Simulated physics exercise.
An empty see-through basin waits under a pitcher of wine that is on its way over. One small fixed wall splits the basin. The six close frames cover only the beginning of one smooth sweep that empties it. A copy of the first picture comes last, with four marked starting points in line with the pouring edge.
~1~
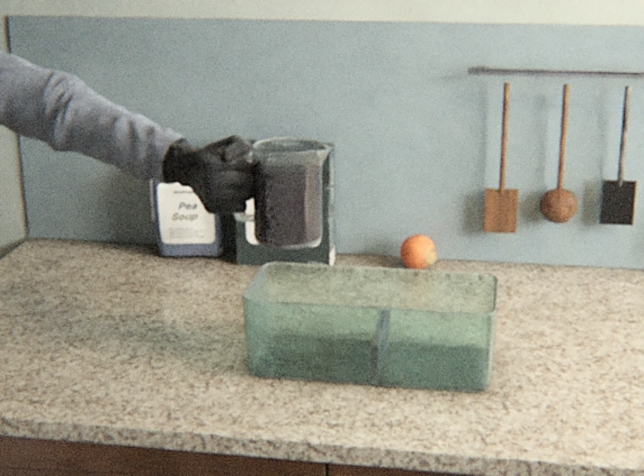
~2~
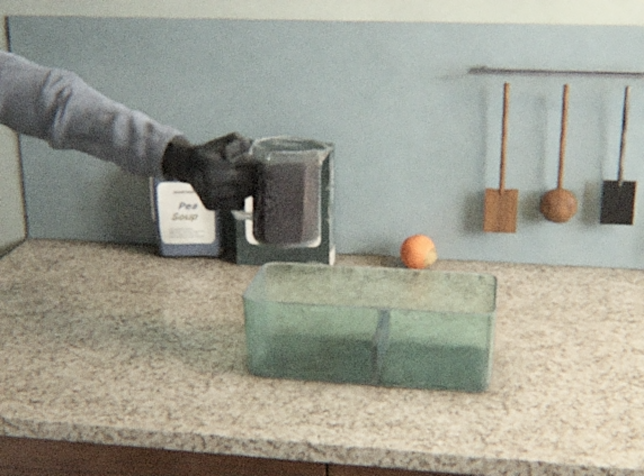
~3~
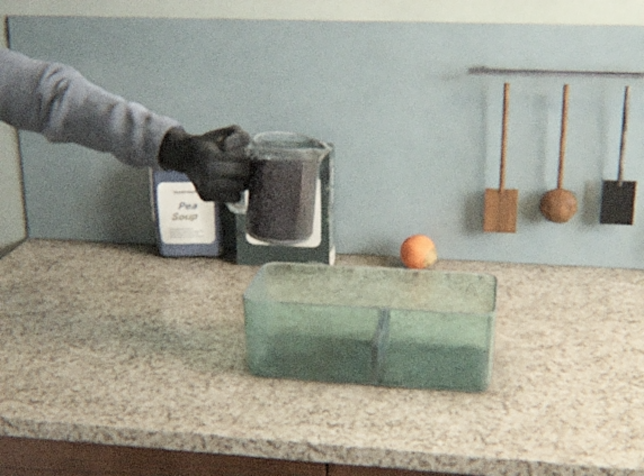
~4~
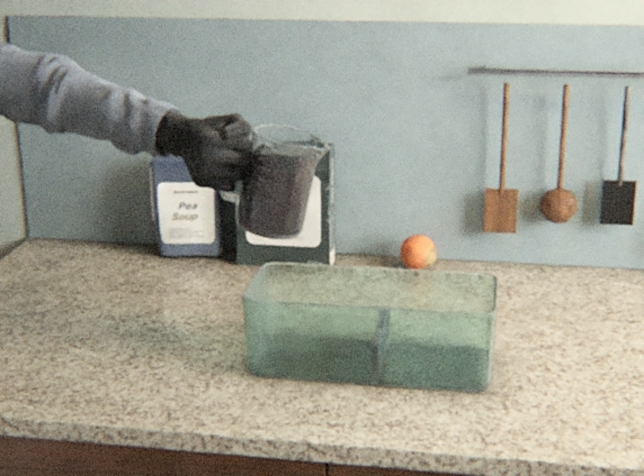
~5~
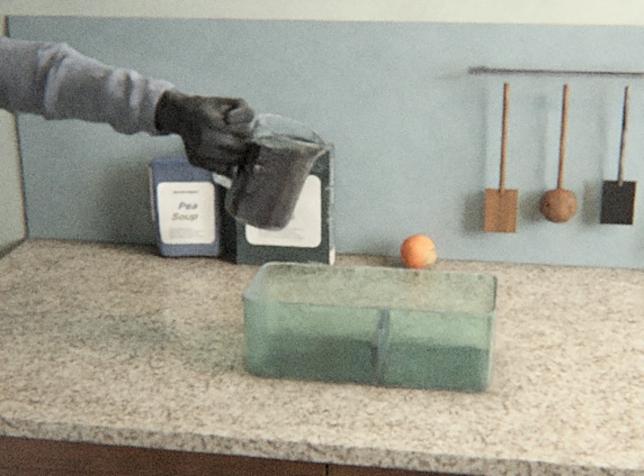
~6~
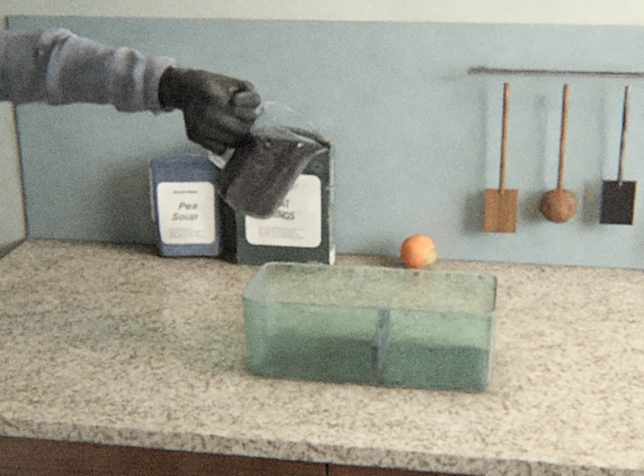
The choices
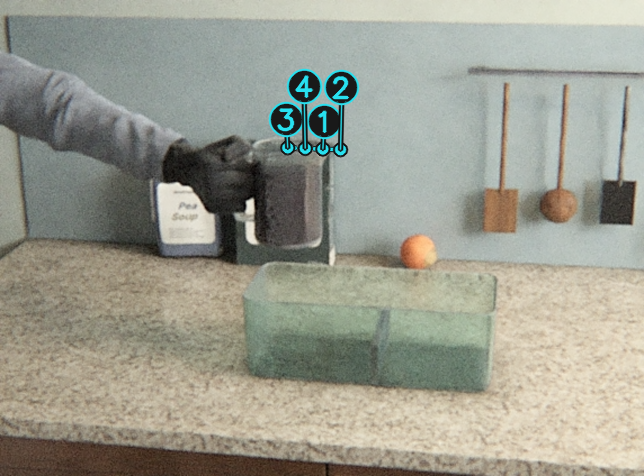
A black-gloved hand held a clear pitcher of dark liquid above an empty see-through basin on a speckled counter, then gradually tilted it to the right until the liquid reached the lip.
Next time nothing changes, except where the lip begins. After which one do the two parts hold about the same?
3.
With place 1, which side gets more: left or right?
The right side.
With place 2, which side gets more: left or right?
The right one.
In cyan, 1 at (322, 149); 2 at (340, 149); 3 at (287, 147); 4 at (305, 148).
For place 1, about 7 % ends left of the wall and 91 % right of it.
For place 2, about 6 % ends left of the wall and 92 % right of it; 3 % is lost outside.
For place 3, about 53 % ends left of the wall and 44 % right of it; 4 % is lost outside.
For place 4, about 19 % ends left of the wall and 77 % right of it; 4 % is lost outside.
